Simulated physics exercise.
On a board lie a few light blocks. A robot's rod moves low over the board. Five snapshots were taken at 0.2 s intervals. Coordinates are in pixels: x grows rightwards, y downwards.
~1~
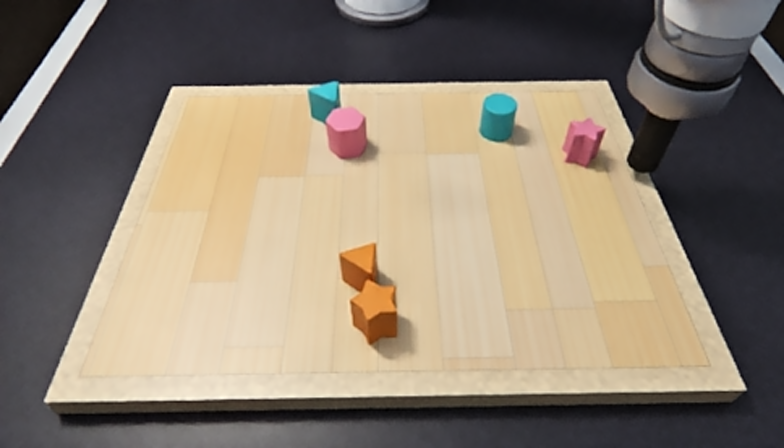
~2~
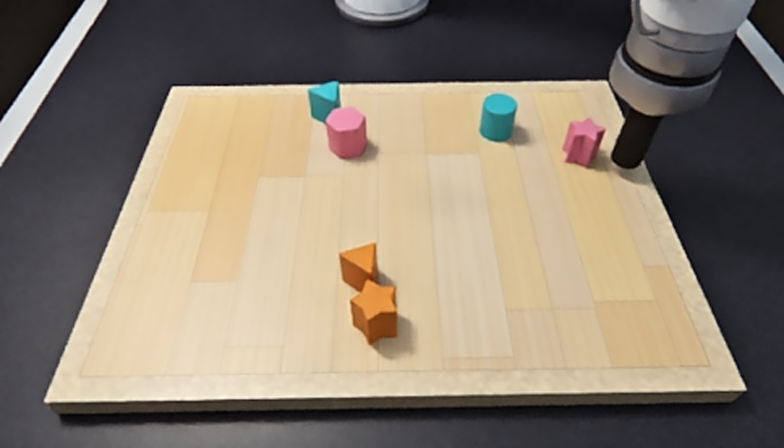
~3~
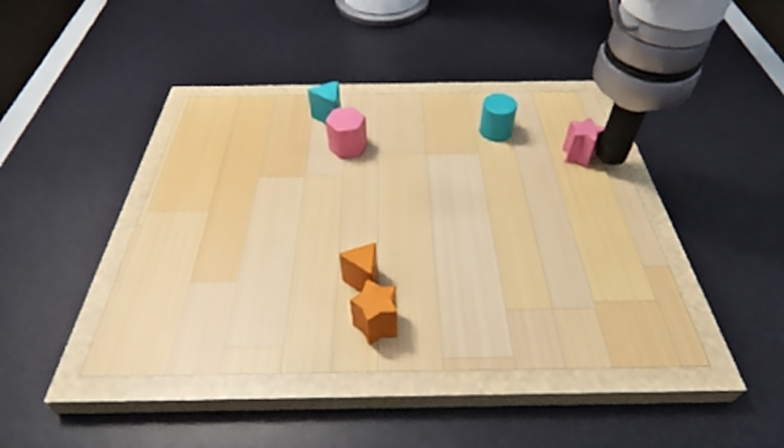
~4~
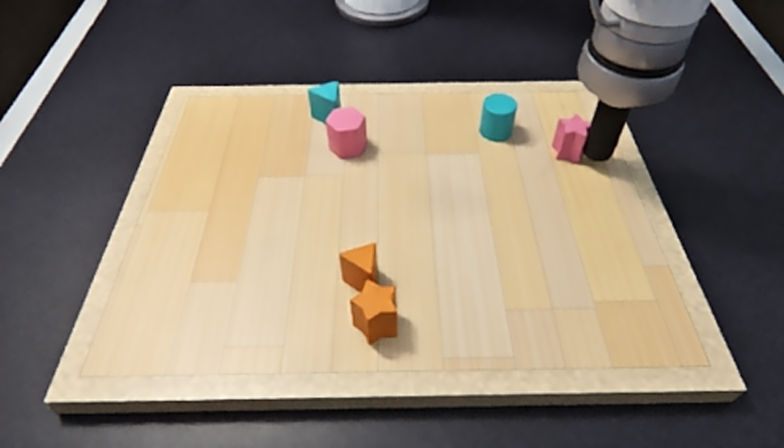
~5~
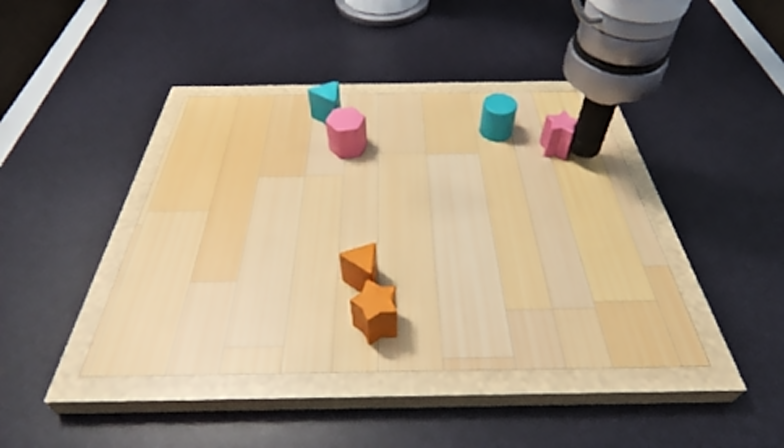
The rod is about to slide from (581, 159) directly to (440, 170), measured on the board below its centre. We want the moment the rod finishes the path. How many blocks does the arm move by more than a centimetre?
Count: 1.
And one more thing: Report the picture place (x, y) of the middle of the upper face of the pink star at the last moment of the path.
Roughly at (535, 116).
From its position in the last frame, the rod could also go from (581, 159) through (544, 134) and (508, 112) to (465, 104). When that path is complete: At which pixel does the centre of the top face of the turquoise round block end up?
The turquoise round block ends near (447, 101).
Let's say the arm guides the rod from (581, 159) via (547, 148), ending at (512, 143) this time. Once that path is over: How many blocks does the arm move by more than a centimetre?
There will be two blocks displaced.
What follows on the original path. One third of the way, rod at (536, 152); pink star at (536, 116), turned 55° clockwise.
Two thirds of the way, rod at (489, 156); pink star at (535, 116), turned 65° clockwise.
At the end, rod at (441, 160); turquoise round block unmoved; pink star at (535, 116), turned 65° clockwise.
